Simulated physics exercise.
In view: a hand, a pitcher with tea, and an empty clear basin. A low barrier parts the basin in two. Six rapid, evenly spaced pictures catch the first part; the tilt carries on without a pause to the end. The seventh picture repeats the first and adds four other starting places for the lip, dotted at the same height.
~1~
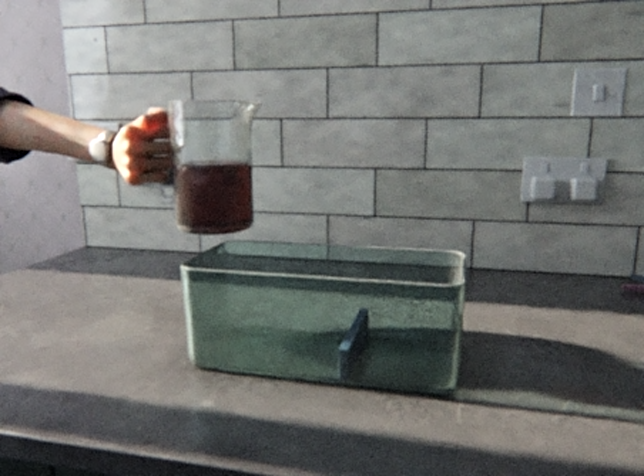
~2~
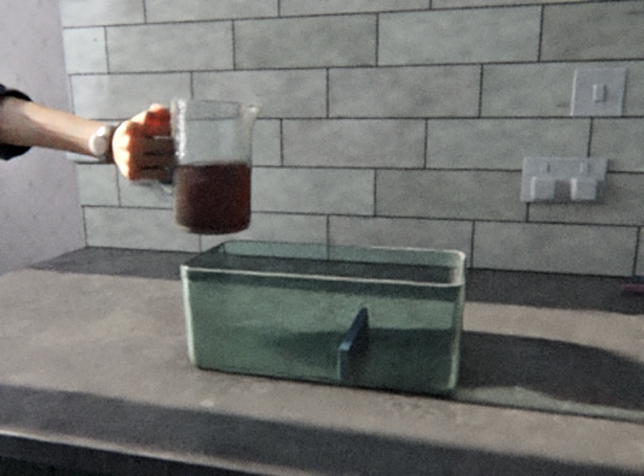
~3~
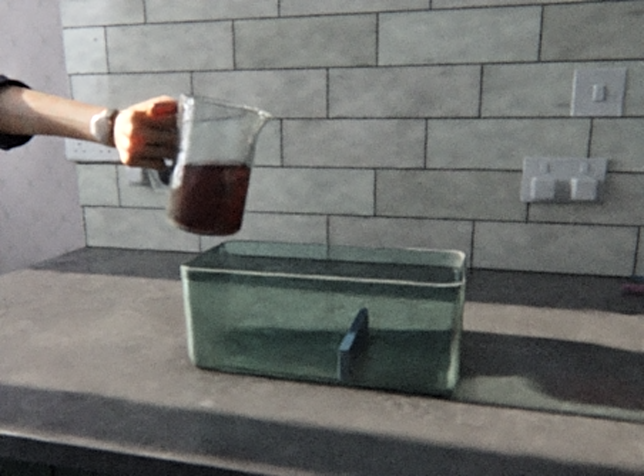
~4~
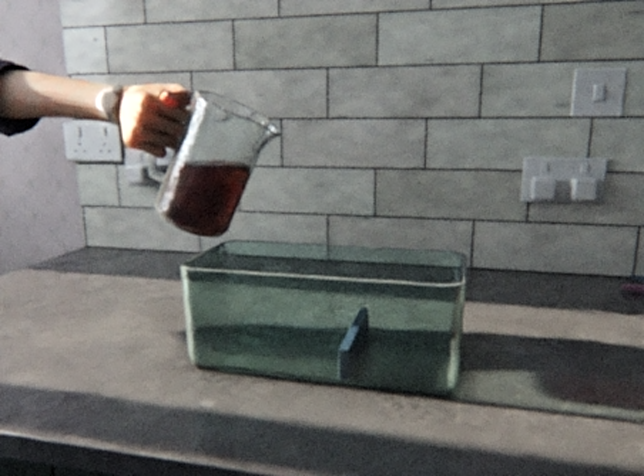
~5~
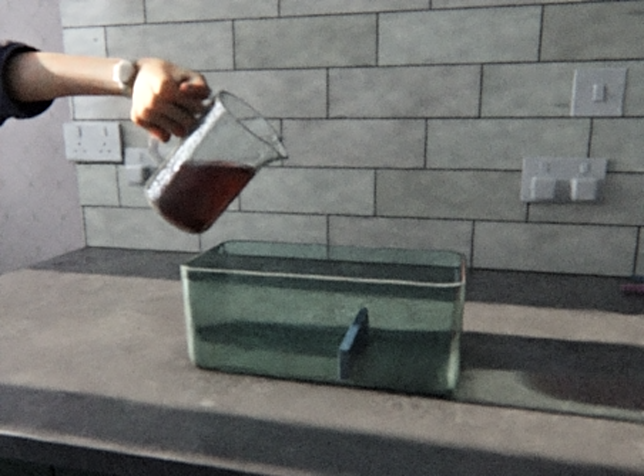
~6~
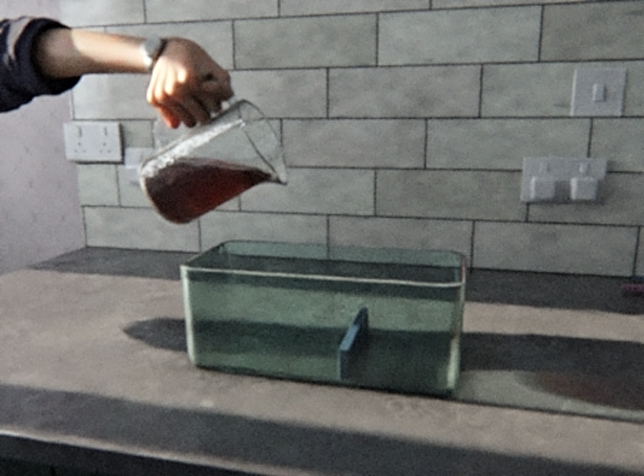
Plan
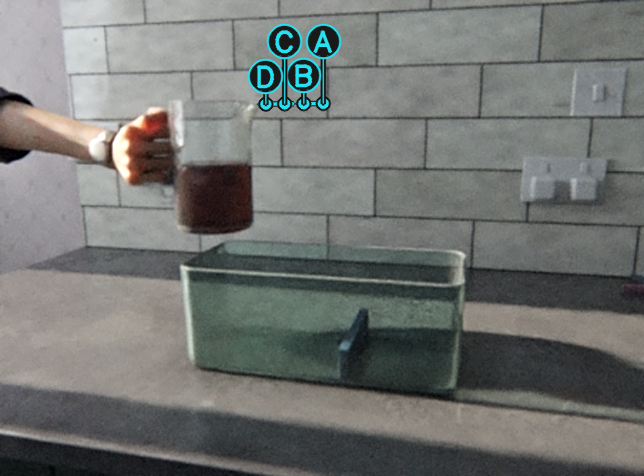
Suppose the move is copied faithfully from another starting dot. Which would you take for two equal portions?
Dot B.
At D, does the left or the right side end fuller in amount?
The left one.
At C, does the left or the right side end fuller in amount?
More ends on the left.
In cyan, A at (323, 103); B at (303, 103); C at (284, 103); D at (265, 104).
With A, about 18 % ends left of the wall and 81 % right of it.
With B, about 53 % ends left of the wall and 47 % right of it.
With C, about 88 % ends left of the wall and 10 % right of it.
With D, about 92 % ends left of the wall and 6 % right of it.
